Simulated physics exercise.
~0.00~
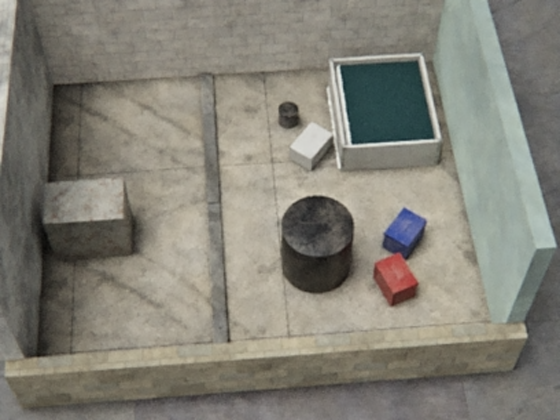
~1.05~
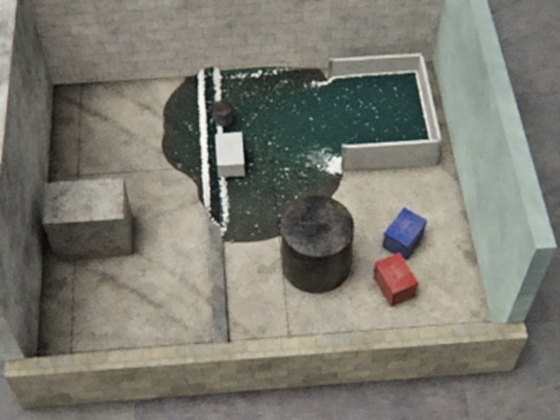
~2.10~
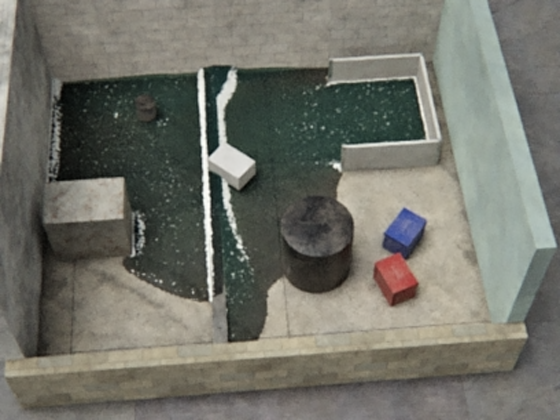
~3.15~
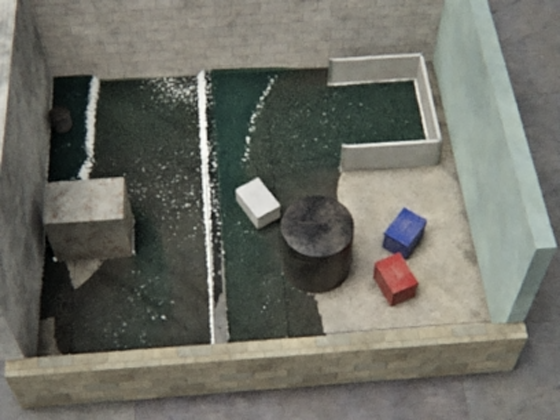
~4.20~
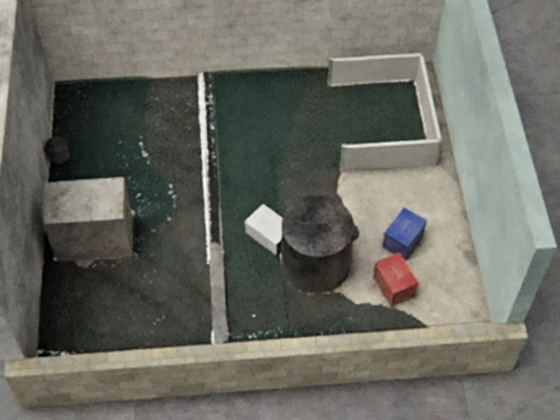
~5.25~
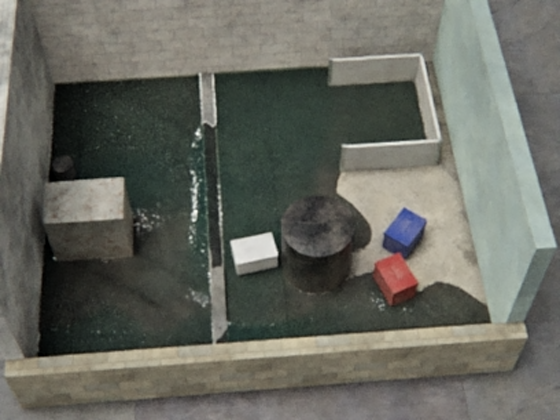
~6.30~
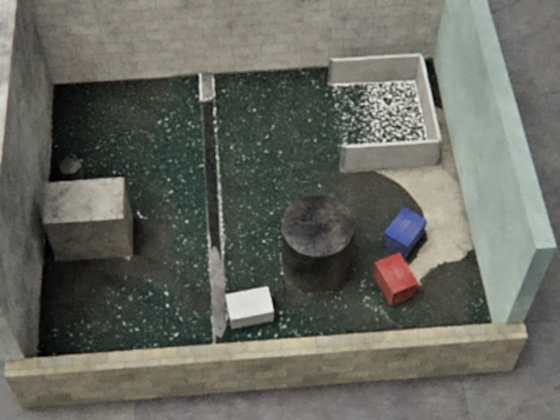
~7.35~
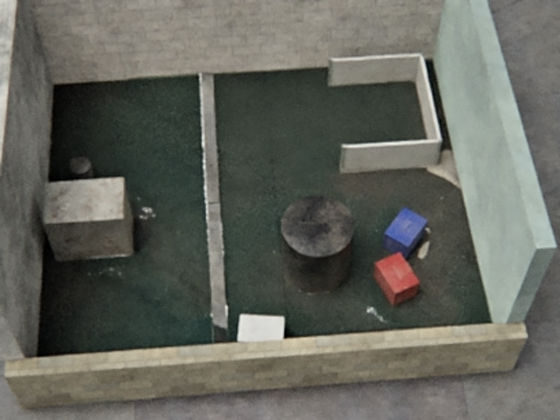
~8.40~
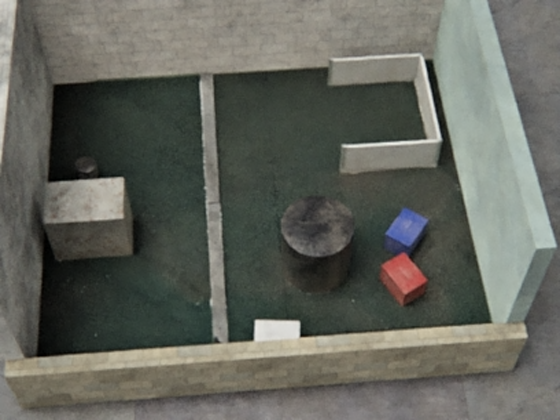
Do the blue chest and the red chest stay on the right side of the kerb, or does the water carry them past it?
They both stay on the right side of the kerb. The water spreads around them, but neither chest gets across.
